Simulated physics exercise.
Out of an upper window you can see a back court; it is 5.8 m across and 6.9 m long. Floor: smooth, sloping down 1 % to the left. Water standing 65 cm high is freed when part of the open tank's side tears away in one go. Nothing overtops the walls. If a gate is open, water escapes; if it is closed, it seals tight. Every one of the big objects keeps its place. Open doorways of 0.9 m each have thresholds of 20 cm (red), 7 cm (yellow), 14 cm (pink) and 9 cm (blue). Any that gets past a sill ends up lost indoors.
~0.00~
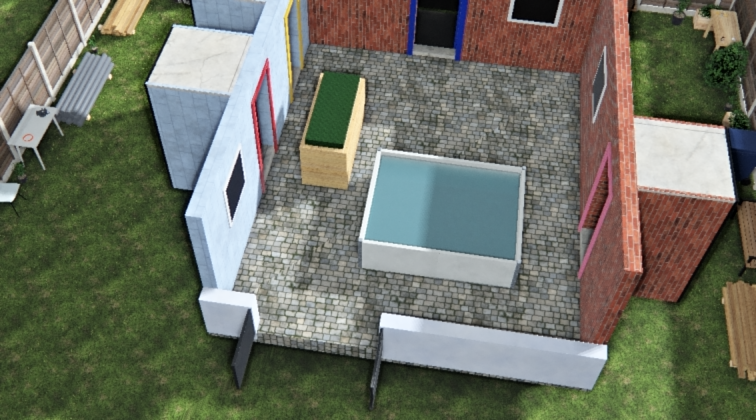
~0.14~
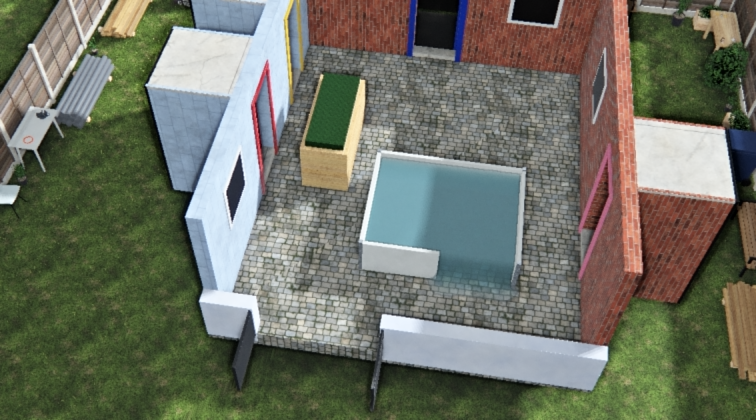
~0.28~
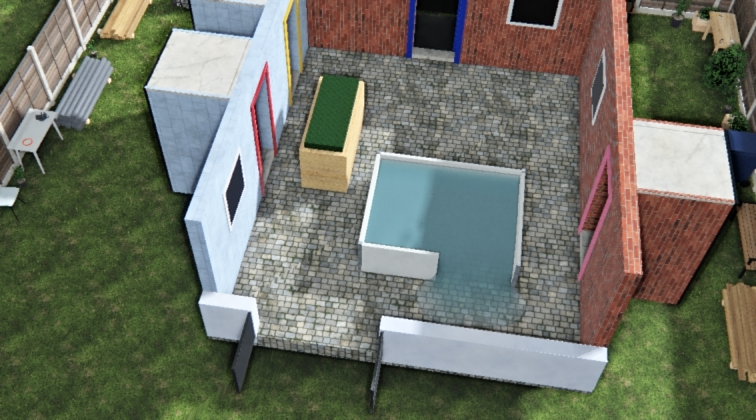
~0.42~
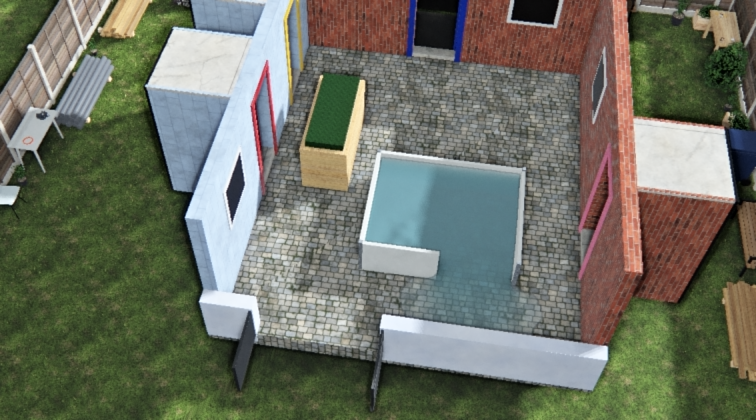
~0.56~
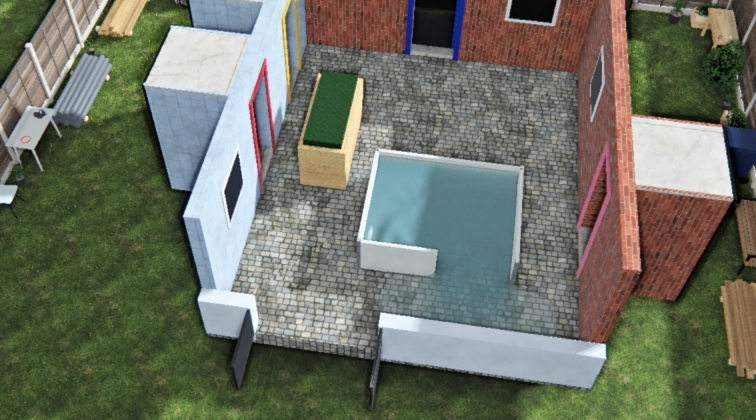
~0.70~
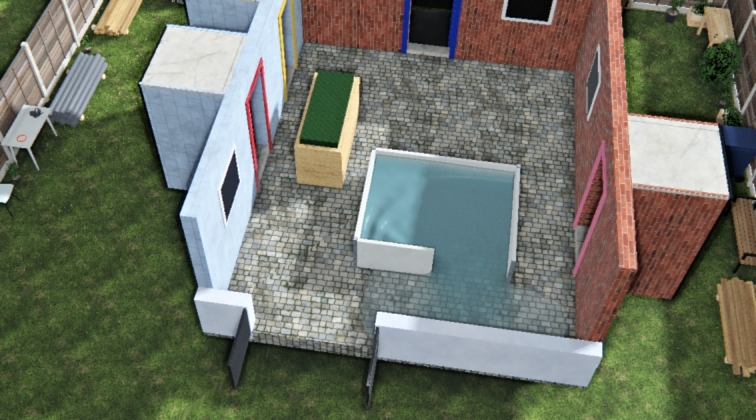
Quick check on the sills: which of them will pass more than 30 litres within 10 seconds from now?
The red door undershoots the limit; the yellow door overshoots the limit; the pink door undershoots the limit; the blue door undershoots the limit.
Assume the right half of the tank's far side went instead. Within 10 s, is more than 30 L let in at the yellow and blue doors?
Compared with the limit, yellow is higher and blue is higher.
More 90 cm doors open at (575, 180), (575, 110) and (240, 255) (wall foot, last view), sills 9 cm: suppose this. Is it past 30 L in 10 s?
In that order: Short of it, short of it, beyond it.
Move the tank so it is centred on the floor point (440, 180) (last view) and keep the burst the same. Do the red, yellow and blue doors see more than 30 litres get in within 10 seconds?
So the red door keeps within it, the yellow door keeps within it and the blue door keeps within it.
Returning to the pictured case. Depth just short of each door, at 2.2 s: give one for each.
Depths: Red door 0 cm, yellow door 0 cm, pink door 7 cm, blue door 0 cm.
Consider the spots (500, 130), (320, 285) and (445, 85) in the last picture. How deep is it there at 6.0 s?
Taking the spots in order: 2 cm, 4 cm, 8 cm.
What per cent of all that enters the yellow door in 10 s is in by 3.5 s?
I'd put it at about 0 per cent by that point.
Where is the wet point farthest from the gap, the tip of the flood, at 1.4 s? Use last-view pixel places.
I'd put it near pixel (296, 324) of the last picture.
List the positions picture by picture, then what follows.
Still water, 65 cm deep, in the open tank at (445, 206), in the first picture.
Water pours out at (475, 275) and has run 0.7 m, to (433, 285); typically 5 cm deep outside, 65 cm at the open tank's back, in the second picture.
The front is at (433, 314), 1.0 m from the gap at (474, 277); 1.0 m2 of floor is under water; 65 cm left at the back of the open tank, in the third picture.
Water pours out at (474, 276) and has run 1.3 m, to a hidden place; typically 8 cm deep outside, 65 cm at the open tank's back, in the fourth picture.
Water pours out at (473, 274) and has run 1.7 m, to a hidden place; typically 8 cm deep outside, 64 cm at the open tank's back, in the fifth picture.
Water pours out at (469, 273) and has run 2.0 m, to a hidden place; typically 8 cm deep outside, 59 cm at the open tank's back, in the sixth picture.
After 1.4 s water covers 15 % of the floor and is deepest (57 cm) near (574, 362); red door not reached, yellow door not reached, pink door not reached, blue door not reached.
After 2.2 s water covers 30 % of the floor and is deepest (50 cm) near (563, 360); red door not reached, yellow door not reached, pink door 7 cm at the sill, 0 L in, blue door not reached.
After 3.5 s water covers 55 % of the floor and is deepest (30 cm) near (540, 357); red door 7 cm at the sill, 0 L in, yellow door not reached, pink door 10 cm at the sill, 0 L in, blue door not reached.
After 6.0 s water covers 80 % of the floor and is deepest (19 cm) near (517, 354); red door 7 cm at the sill, 0 L in, yellow door 6 cm at the sill, 0 L in, pink door 8 cm at the sill, 0 L in, blue door 7 cm at the sill, 0 L in.
After 10.0 s water covers 95 % of the floor and is deepest (19 cm) near (268, 160); red door 11 cm at the sill, 0 L in, yellow door 15 cm at the sill, 67 L in, pink door 5 cm at the sill, 0 L in, blue door 6 cm at the sill, 0 L in.
